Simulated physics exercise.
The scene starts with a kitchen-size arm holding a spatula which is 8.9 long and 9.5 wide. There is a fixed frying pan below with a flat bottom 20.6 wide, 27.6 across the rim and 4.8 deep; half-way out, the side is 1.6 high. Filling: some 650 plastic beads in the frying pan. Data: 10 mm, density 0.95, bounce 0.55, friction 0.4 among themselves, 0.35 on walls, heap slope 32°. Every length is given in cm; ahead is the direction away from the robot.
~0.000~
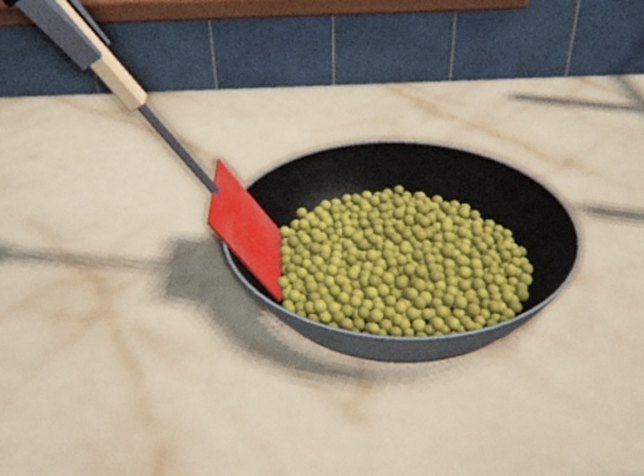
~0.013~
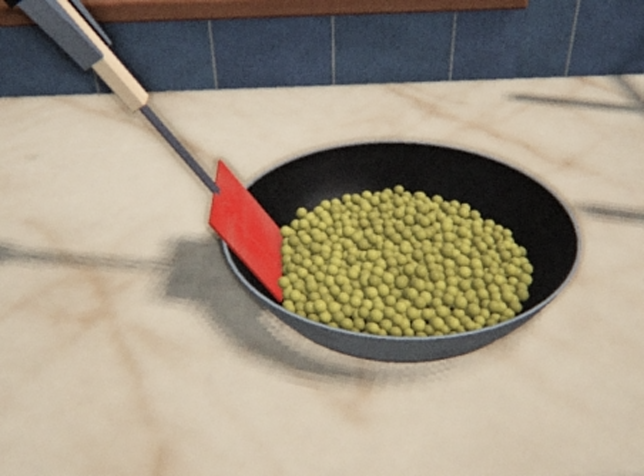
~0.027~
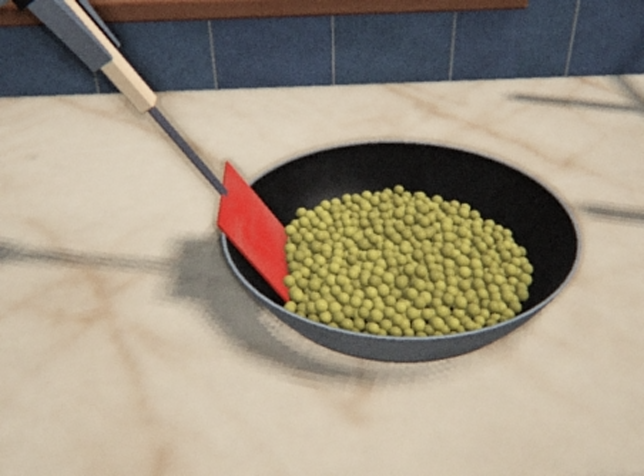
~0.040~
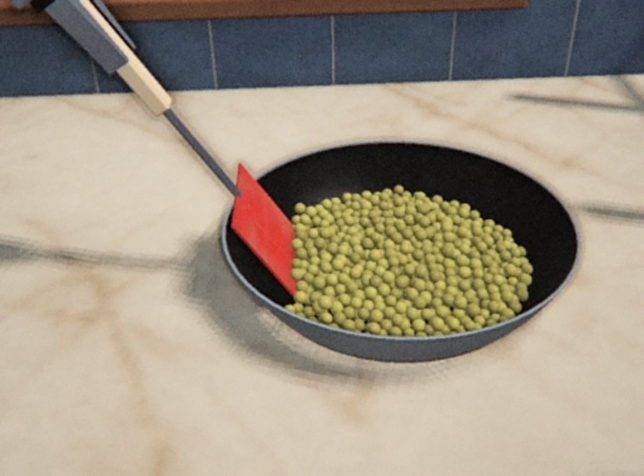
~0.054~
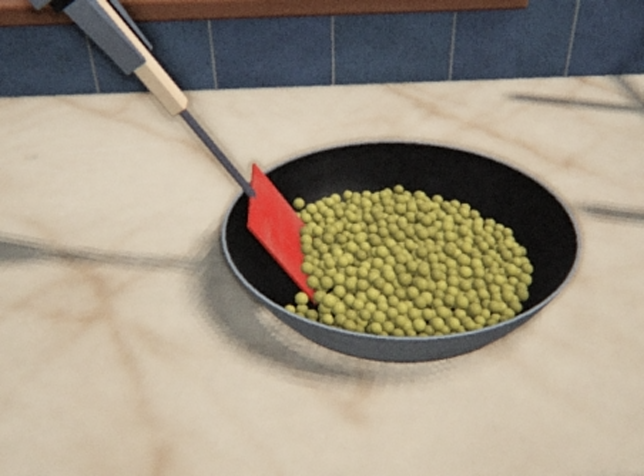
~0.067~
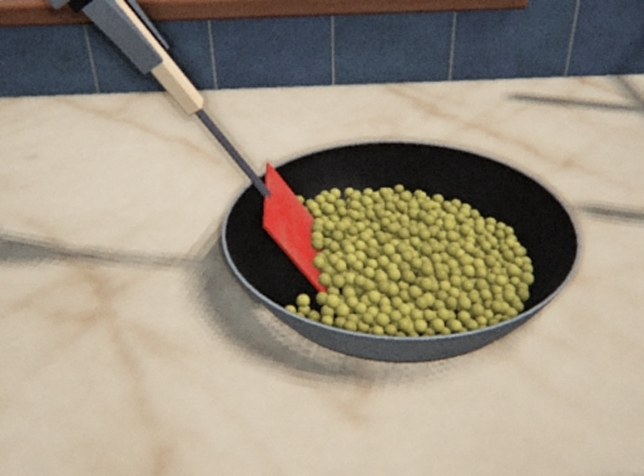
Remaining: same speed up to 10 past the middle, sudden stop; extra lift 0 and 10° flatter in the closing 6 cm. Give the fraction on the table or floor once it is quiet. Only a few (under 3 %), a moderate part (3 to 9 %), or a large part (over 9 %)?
A large part.
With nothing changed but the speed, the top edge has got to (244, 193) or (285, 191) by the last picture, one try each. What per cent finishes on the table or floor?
Around 5 per cent, then around 25 per cent.
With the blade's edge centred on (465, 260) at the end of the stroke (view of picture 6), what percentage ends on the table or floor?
I'd estimate about 0 per cent.
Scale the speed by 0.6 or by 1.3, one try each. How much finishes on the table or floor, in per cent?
Some 5 and 25 per cent.
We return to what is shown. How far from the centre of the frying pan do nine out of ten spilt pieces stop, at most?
30 centimetres, give or take.
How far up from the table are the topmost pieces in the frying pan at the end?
About 6.0 cm.
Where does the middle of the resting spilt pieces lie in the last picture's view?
Approximately at (631, 252).
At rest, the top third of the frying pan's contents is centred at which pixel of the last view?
Pixel estimate: About (519, 234).
After 0.13 s, sloping 58°, highest piece 5 above the table; 649 in the frying pan.
After 0.20 s, sloping 55°, highest piece 6 above the table; 649 in the frying pan.
After 0.43 s, sloping 48°, highest piece 11 above the table; 550 in the frying pan, 82 on the table or floor, 17 on the blade or in flight.
After 1.48 s, sloping 48°, highest piece 5 above the table; 547 in the frying pan, 102 on the table or floor.
At rest, 547 in the frying pan, 102 on the table or floor. That is 16 % on the table or floor.
